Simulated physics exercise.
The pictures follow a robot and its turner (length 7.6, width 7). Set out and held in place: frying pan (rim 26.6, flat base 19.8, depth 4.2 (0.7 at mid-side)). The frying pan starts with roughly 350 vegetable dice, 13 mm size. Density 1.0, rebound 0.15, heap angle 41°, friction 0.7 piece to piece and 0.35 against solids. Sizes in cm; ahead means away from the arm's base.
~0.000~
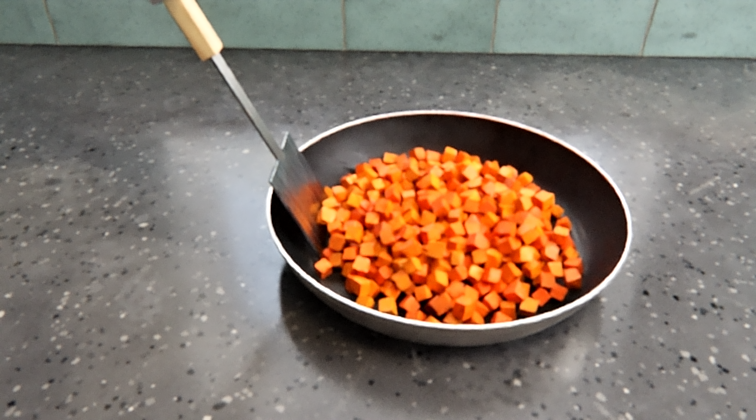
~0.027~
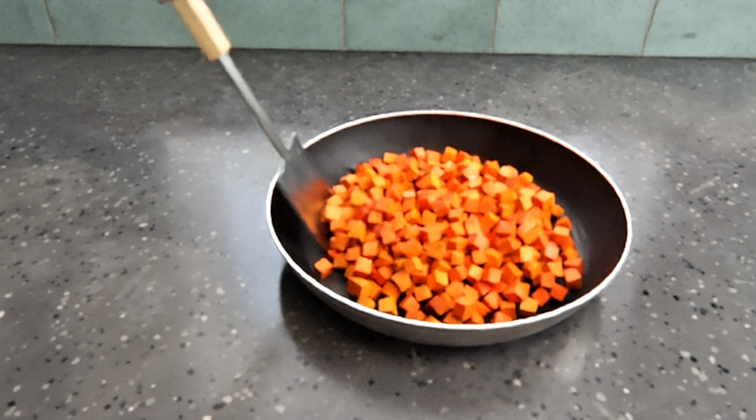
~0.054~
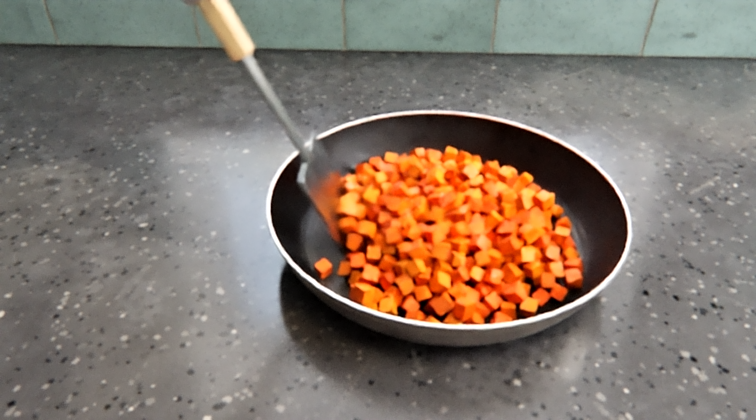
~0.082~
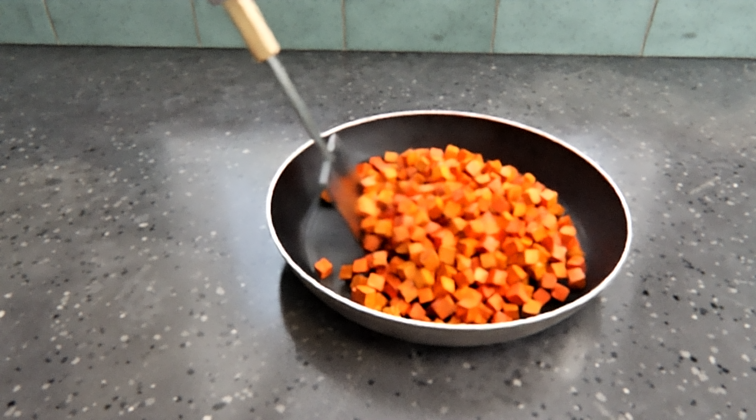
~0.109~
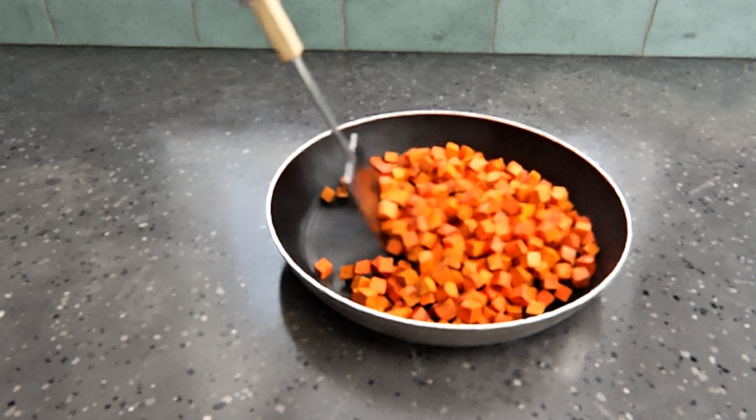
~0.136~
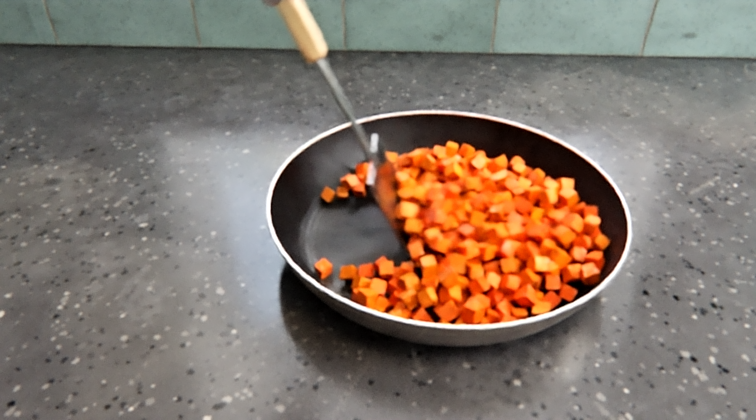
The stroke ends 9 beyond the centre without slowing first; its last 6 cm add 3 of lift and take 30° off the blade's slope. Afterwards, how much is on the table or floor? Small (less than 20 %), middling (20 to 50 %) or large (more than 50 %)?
A small share, less than 20 %, ends on the table or floor.
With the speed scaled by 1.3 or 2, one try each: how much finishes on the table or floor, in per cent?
About 15 and 20 per cent.
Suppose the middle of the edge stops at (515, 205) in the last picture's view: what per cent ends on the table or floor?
About 0 per cent.
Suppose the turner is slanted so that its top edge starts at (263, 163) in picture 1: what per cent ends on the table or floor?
About 5 per cent.
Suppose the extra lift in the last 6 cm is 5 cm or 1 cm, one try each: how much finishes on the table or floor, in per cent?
About 10 and 5 per cent.
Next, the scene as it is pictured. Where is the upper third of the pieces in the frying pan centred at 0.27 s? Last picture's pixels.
Around (548, 202).
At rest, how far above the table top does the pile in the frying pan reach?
About 6.5 cm.
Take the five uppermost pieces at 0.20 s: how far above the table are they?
Some 5 cm.
After 0.20 s, sloping 65°, highest piece 5 above the table; 351 in the frying pan.
After 0.27 s, sloping 51°, highest piece 6 above the table; 351 in the frying pan.
After 0.50 s, sloping 35°, highest piece 6 above the table; 323 in the frying pan, 26 on the table or floor, 2 on the blade or in flight.
After 1.55 s, sloping 35°, highest piece 6 above the table; 323 in the frying pan, 28 on the table or floor.
At rest, 323 in the frying pan, 28 on the table or floor. That is 8 % on the table or floor.
